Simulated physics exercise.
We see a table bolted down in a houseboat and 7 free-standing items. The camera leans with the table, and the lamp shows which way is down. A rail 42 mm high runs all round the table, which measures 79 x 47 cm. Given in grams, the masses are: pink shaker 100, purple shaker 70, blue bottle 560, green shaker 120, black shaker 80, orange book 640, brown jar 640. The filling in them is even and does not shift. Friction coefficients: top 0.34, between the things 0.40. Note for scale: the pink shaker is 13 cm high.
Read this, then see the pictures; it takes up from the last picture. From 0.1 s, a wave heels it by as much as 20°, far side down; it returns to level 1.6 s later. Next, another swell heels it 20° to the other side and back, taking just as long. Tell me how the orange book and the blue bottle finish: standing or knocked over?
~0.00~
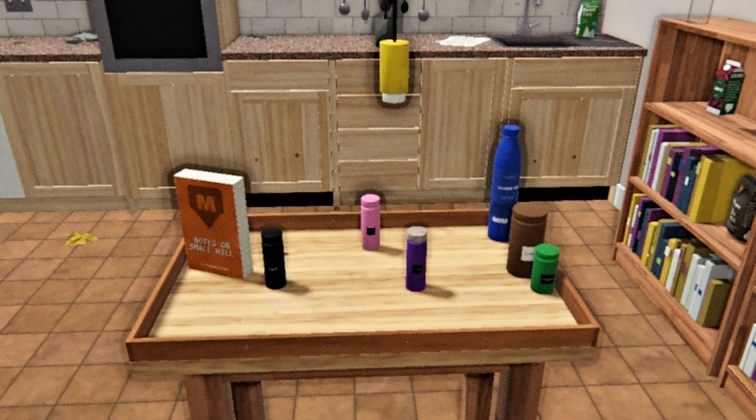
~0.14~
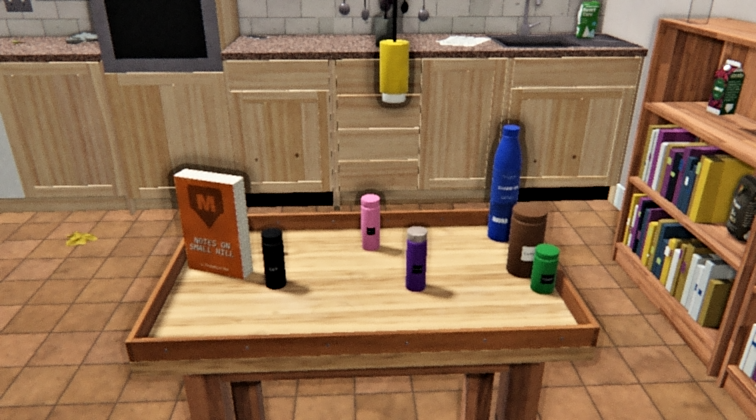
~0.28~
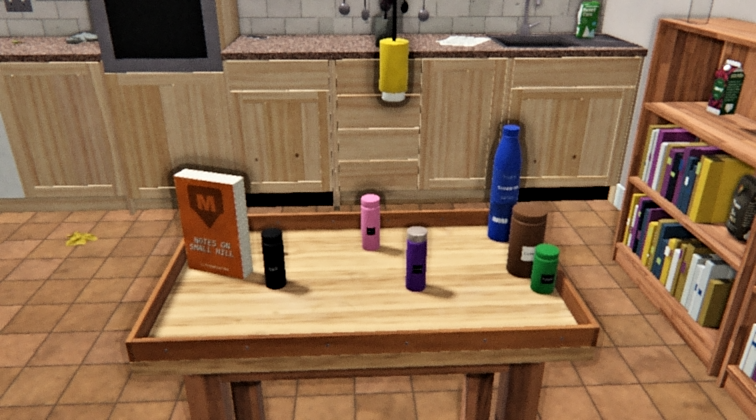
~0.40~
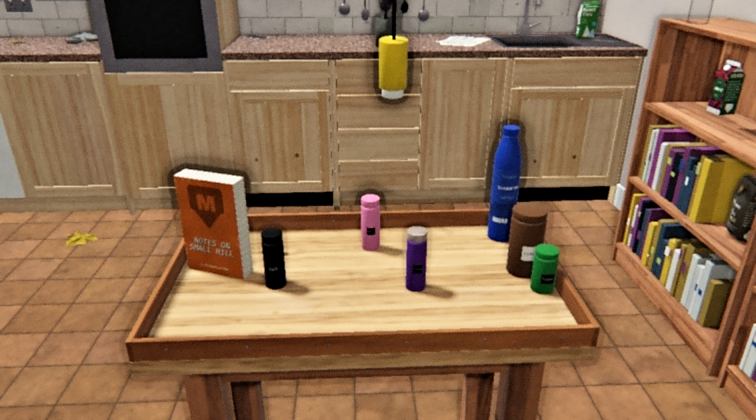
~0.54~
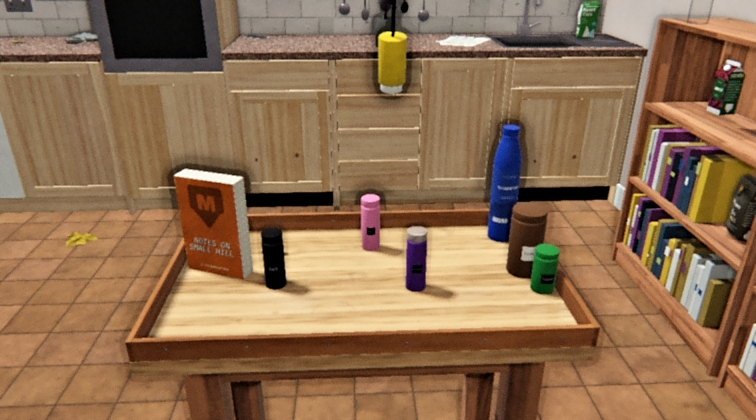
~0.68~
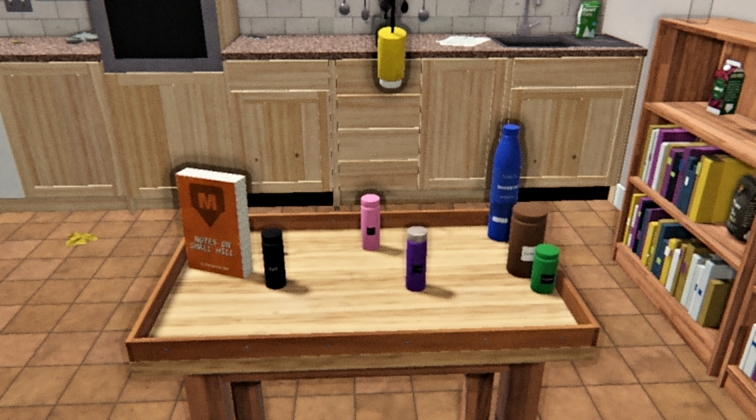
Orange book - knocked over; blue bottle - knocked over.
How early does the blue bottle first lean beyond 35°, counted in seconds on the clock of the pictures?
It happens at about 1.0 s.
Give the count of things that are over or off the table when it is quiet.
That makes 5.
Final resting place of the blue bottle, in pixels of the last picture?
It finishes at roughly (455, 362).
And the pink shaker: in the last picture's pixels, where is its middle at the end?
(390, 264), roughly.
After 1.08 s, floor tilted 18°, far side down; blue bottle now off the table; orange book on its side near (254, 220); purple shaker 41° off its base.
After 1.48 s, floor tilted 4°, far side down; orange book on its side near (255, 219); purple shaker on its side; pink shaker 61° off its base.
After 2.78 s, floor tilted 15°, near side down; orange book on its side near (240, 277); purple shaker on its side; pink shaker on its side.
In the end (5.3 s), off the table and tipped over, blue bottle; toppled on the table, pink shaker, purple shaker, black shaker and orange book; the other 2 under 5 cm from the start. In the last view, orange book near (235, 291), blue bottle near (455, 362).
